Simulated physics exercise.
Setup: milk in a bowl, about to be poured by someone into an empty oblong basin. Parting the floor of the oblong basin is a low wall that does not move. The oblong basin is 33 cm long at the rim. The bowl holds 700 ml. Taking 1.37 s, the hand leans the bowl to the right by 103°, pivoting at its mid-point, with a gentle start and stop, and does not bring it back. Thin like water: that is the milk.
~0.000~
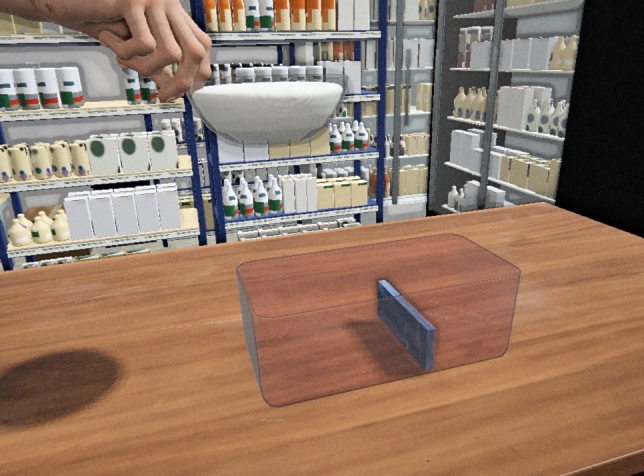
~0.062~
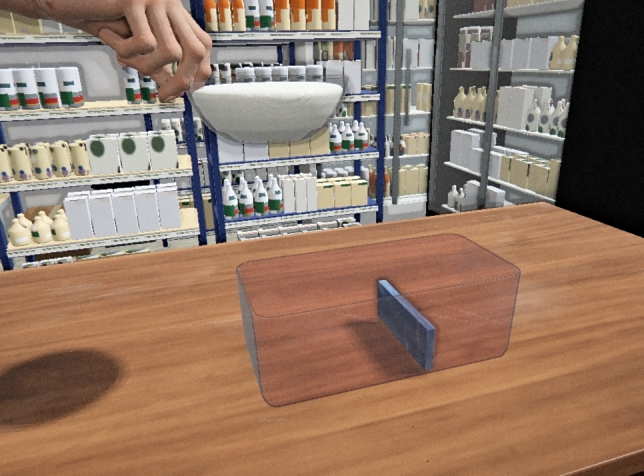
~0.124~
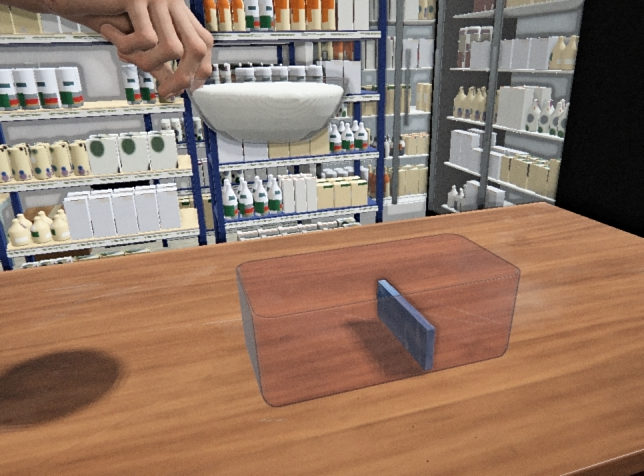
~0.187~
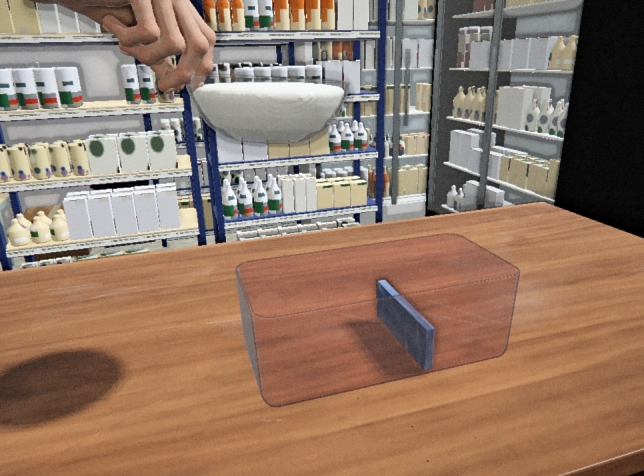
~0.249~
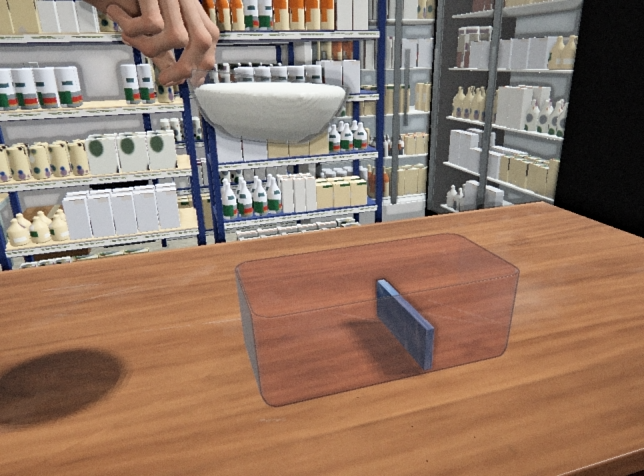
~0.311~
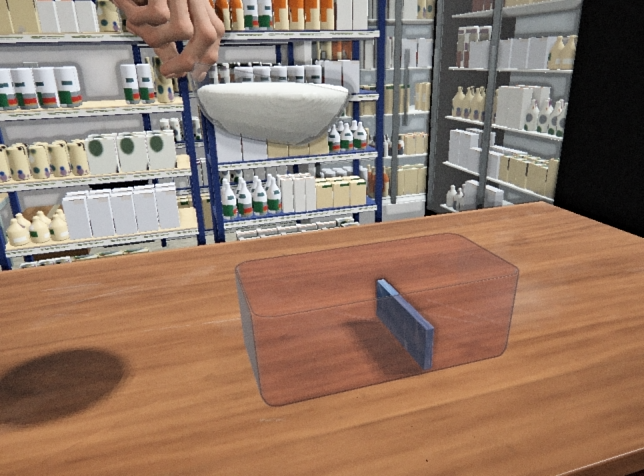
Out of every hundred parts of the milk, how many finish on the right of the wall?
About 48 in every hundred.
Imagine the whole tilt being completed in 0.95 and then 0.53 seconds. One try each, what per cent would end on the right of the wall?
40 in a hundred, followed by 15 in a hundred.
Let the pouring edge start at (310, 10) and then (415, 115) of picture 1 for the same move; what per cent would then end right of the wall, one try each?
Some 20 and 90 per cent, in that order.
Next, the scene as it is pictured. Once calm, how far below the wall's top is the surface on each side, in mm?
Left side: Around 46 mm. Right side: Around 38 mm.
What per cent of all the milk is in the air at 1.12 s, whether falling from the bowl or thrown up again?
Estimate: About 6 in a hundred.
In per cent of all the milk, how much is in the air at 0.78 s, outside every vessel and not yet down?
Around 44 in a hundred.
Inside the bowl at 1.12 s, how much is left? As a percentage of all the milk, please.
I reckon near 0 per cent still sits there.
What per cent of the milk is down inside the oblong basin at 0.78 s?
Roughly 30 per cent.
Then, 0.78 s in, the tilt is 63° and 28 per cent is still to pour, 12 is left of the wall and 18 right of it.
Then, 1.12 s in, the tilt is 95° and 0 per cent is still to pour, 46 is left of the wall and 48 right of it.
Then, 1.48 s in, the tilt is 103° and 0 per cent is still to pour, 50 is left of the wall and 48 right of it.
Then, 1.87 s in, the tilt is 103° and 0 per cent is still to pour, 50 is left of the wall and 48 right of it.
Finally, 50 per cent lies left of the wall, 48 right of it and 2 outside.
